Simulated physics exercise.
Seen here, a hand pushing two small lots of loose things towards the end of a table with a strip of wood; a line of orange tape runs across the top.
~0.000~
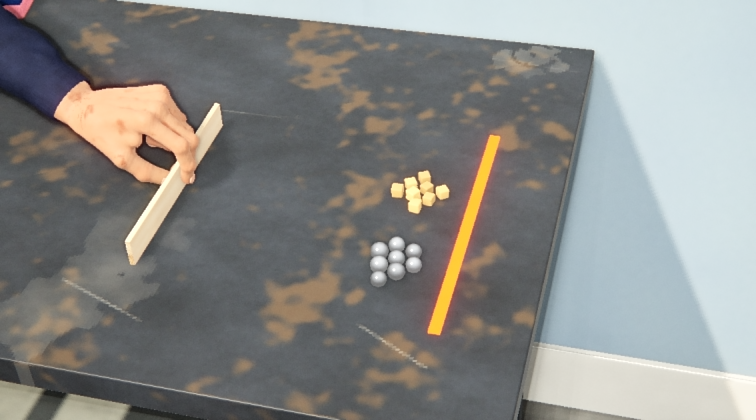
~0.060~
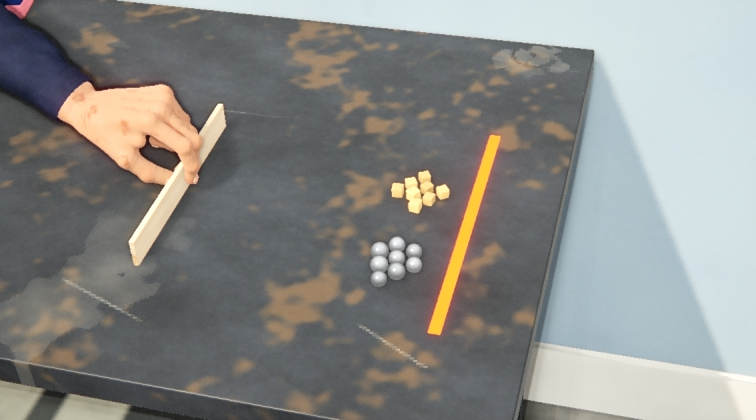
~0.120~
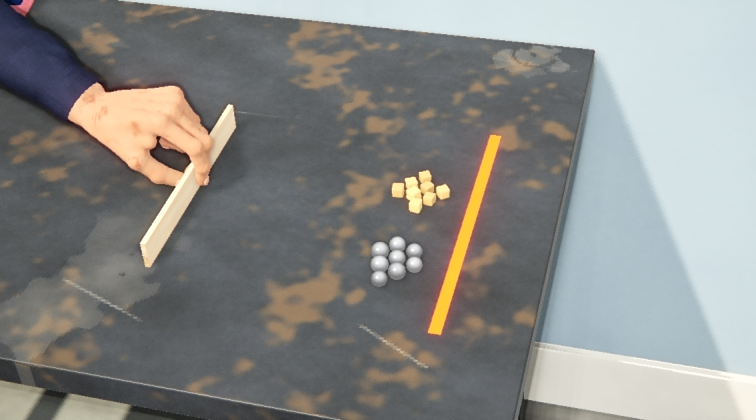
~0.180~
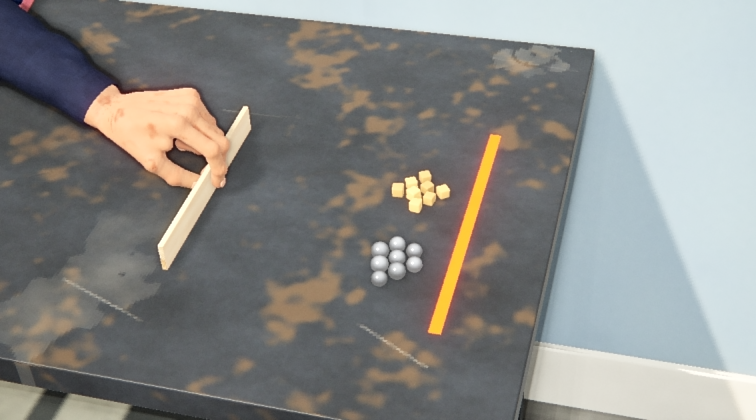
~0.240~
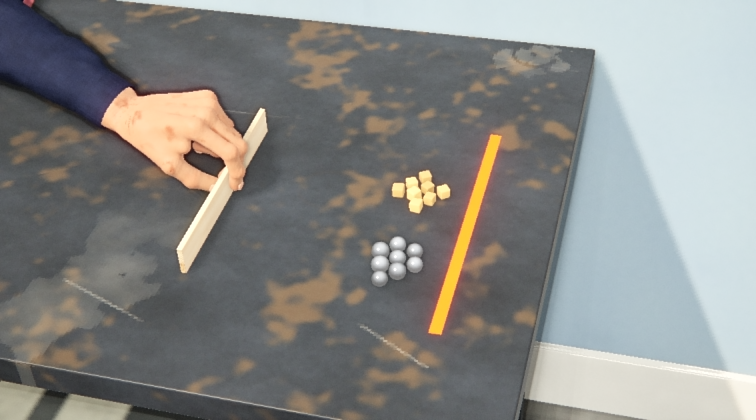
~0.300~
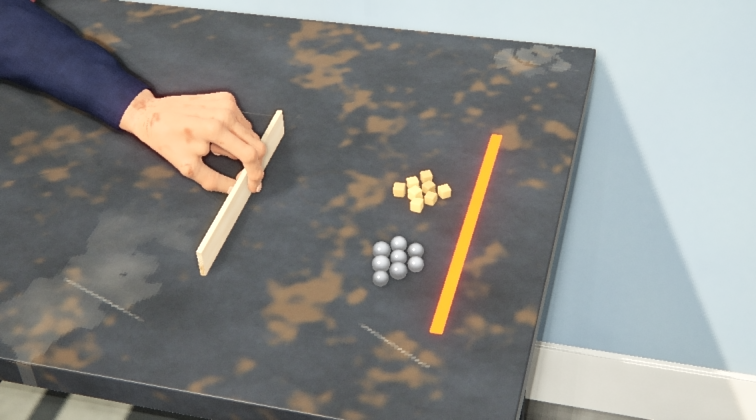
A hand in a dark blue sleeve slides an upright strip of pale wood slowly rightward across a dark, brown-blotched tabletop, seen from above at an angle beside a light blue wall. To the right sit a cluster of small yellowish cubes and, nearer, a cluster of grey balls, with bright orange tape beyond them. The strip closes part of the gap while both clusters stay in place, the view practically steady.
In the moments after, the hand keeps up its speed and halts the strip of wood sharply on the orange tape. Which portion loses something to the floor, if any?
The near portion partly drops off; the far portion remains up there.
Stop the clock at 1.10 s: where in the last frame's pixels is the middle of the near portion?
Roughly at (483, 283).
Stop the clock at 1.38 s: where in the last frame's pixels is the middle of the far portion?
Close to (503, 205).
By 0.69 s, strip of wood still moving, near (362, 192); near portion all on the table, its front near (416, 264); far portion all on the table, its front near (445, 192).
By 1.10 s, strip of wood stopped at the orange tape; near portion all on the table, its front near (504, 292); far portion all on the table, its front near (520, 214).
By 1.38 s, strip of wood stopped at the orange tape; near portion every one over the edge; far portion all on the table, its front near (521, 214).
When it is over (1.6 s), strip of wood stopped at the orange tape; near portion every one over the edge; far portion all on the table, its front near (521, 214).
